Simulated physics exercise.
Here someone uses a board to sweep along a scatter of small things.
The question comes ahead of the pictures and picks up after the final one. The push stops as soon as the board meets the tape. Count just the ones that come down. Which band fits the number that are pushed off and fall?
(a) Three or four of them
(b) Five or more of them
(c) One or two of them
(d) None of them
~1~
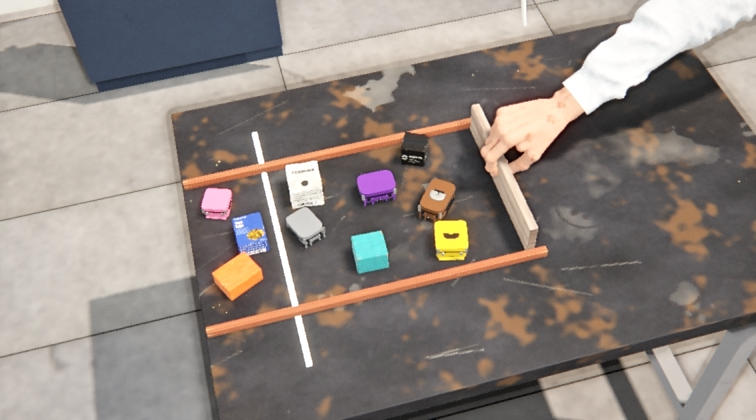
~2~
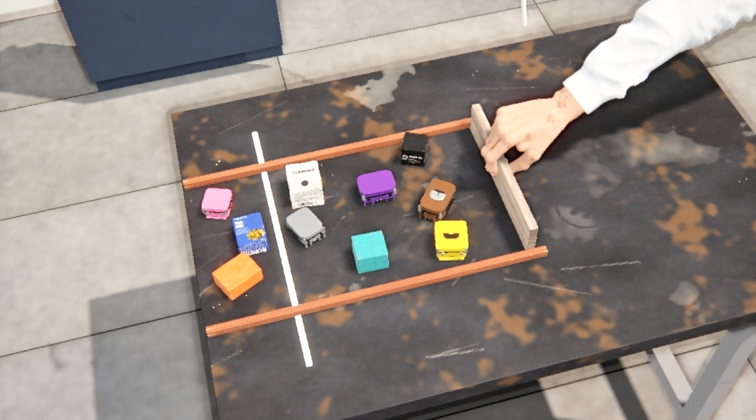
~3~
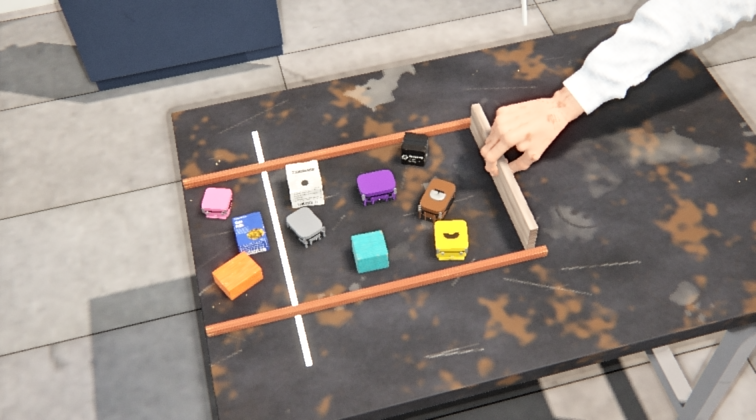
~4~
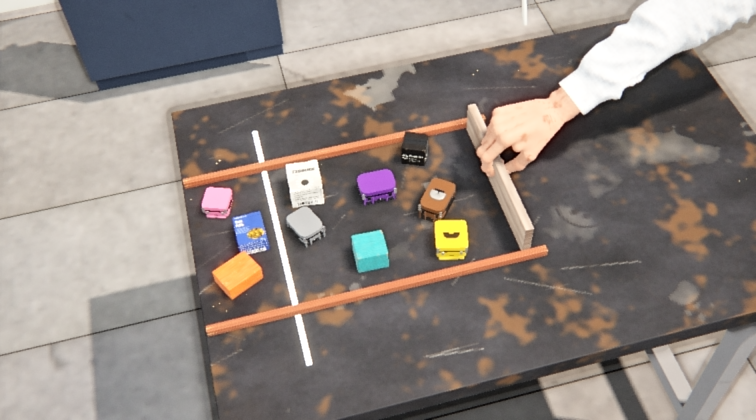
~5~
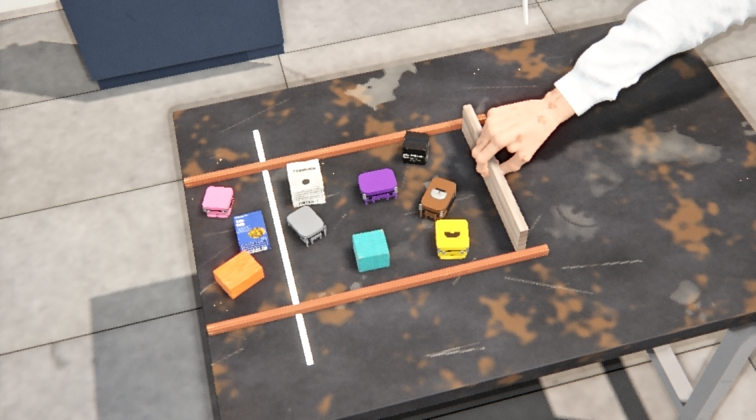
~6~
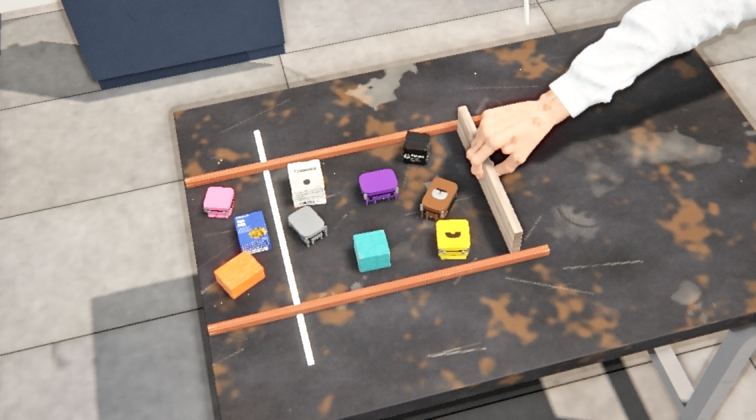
(d) None of them.
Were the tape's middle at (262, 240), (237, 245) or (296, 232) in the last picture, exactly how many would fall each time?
The three tries give 3, 5 and 0.
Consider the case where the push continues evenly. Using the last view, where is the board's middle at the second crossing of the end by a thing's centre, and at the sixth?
Roughly (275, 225) for the earlier crossing, roughly (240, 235) for the later one.
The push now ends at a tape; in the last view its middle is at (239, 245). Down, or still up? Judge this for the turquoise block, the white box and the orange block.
Turquoise block goes off, white box goes off, orange block goes off.
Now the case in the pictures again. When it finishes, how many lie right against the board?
Contact count: 4.
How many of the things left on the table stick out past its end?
Overhanging ones - 3.
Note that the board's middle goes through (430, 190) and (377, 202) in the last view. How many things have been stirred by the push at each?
First 3, then 5.
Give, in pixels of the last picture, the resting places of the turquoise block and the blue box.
The turquoise block settles near (244, 281); as for the blue box, near (205, 247).
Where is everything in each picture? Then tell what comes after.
In the first picture, pink case (218, 205); orange block (238, 276); blue box (251, 234); board (502, 175); tape (279, 237).
In the second picture, orange block (238, 276); purple case (377, 188).
In the third picture, blue box (251, 234); white box (305, 184).
In the fourth picture, pink case (218, 204); brown case (437, 201).
In the fifth picture, orange block (239, 274); black box (416, 148).
In the sixth picture, pink case (220, 203); orange block (240, 274); blue box (253, 233); board (487, 177); tape (281, 235).
Soon after, none off yet; pink case at rest near (220, 203); orange block at rest near (240, 274); blue box at rest near (253, 233).
Then, none off yet; pink case at rest near (220, 203); orange block moving near (232, 276); blue box moved a little near (234, 239).
At rest, the number that fall off is zero.
